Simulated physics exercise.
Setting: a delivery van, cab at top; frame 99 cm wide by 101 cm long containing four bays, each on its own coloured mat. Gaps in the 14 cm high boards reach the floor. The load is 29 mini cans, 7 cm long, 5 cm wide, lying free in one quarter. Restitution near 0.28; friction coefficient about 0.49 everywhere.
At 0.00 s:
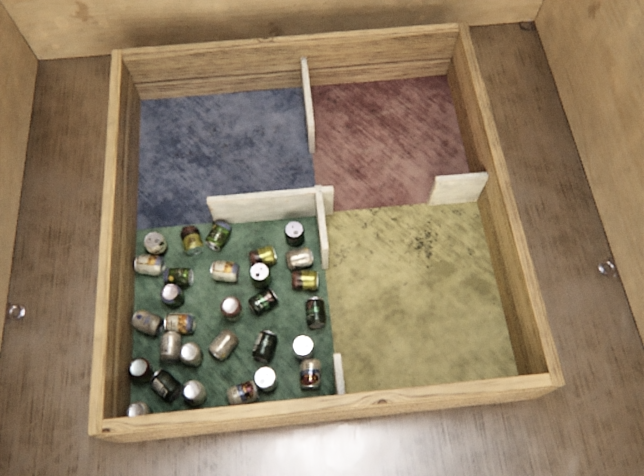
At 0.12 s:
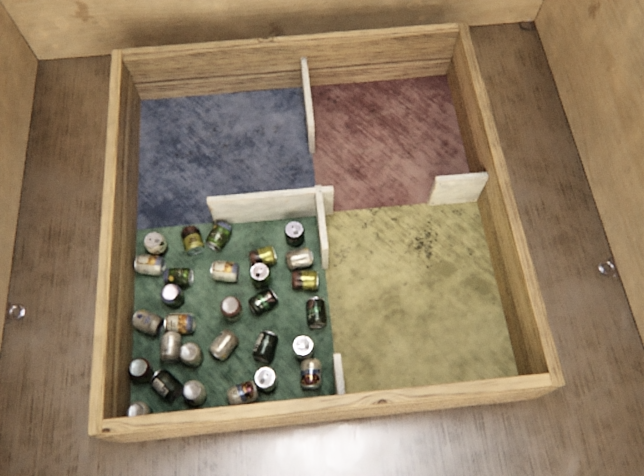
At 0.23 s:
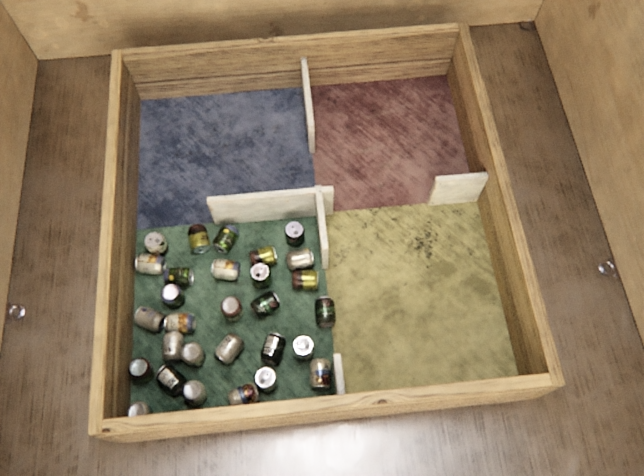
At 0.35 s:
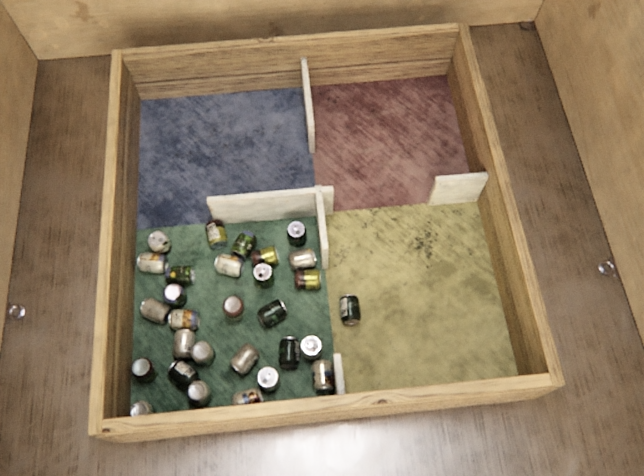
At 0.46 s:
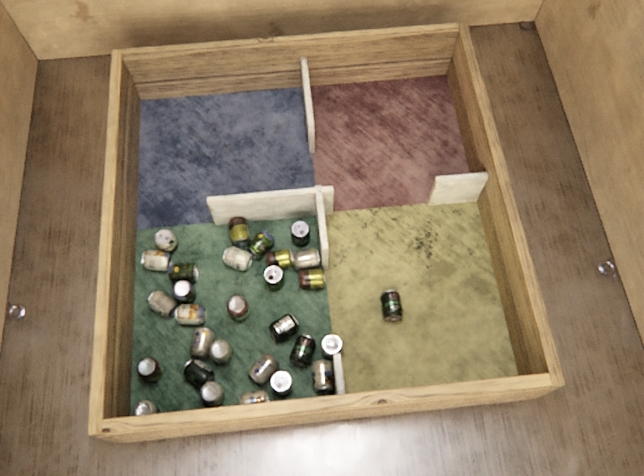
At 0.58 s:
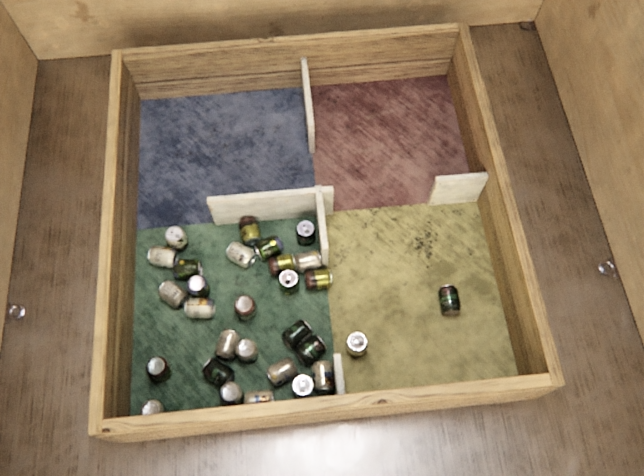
The clip opens on a wooden tray of four coloured sections, with small cans scattered across the green one at lower left. The cans barely stir at first, then shift rightward, and one crosses onto the yellow section. It travels farther right as a second can follows through the gap.
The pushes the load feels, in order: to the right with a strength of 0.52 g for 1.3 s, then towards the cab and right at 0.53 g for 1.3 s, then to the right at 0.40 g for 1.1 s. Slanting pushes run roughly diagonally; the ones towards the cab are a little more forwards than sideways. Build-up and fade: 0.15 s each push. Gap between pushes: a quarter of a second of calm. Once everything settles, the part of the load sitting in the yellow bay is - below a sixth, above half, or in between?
It is a sixth to a half.
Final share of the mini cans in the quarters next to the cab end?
About 0 %.
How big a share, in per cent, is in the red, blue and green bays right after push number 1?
Red 0, blue 0, green 60 per cent.
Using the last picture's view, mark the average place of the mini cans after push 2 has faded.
The average place is at about (344, 269).
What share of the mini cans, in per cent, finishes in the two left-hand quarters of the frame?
Roughly 60 per cent.
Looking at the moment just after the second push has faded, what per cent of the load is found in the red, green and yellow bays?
Red 0, green 60, yellow 30 %.
After push 1 (1.54 s), 1 in the blue bay, 18 in the green bay and 10 in the yellow bay.
After push 2 (3.09 s), 1 in the blue bay, 18 in the green bay and 10 in the yellow bay.
After push 3 (4.44 s), 1 in the blue bay, 17 in the green bay and 11 in the yellow bay.
Outcome (at 4.72 s), 1 in the blue bay, 17 in the green bay and 11 in the yellow bay. Asked share, 11 of 29, 38 per cent.
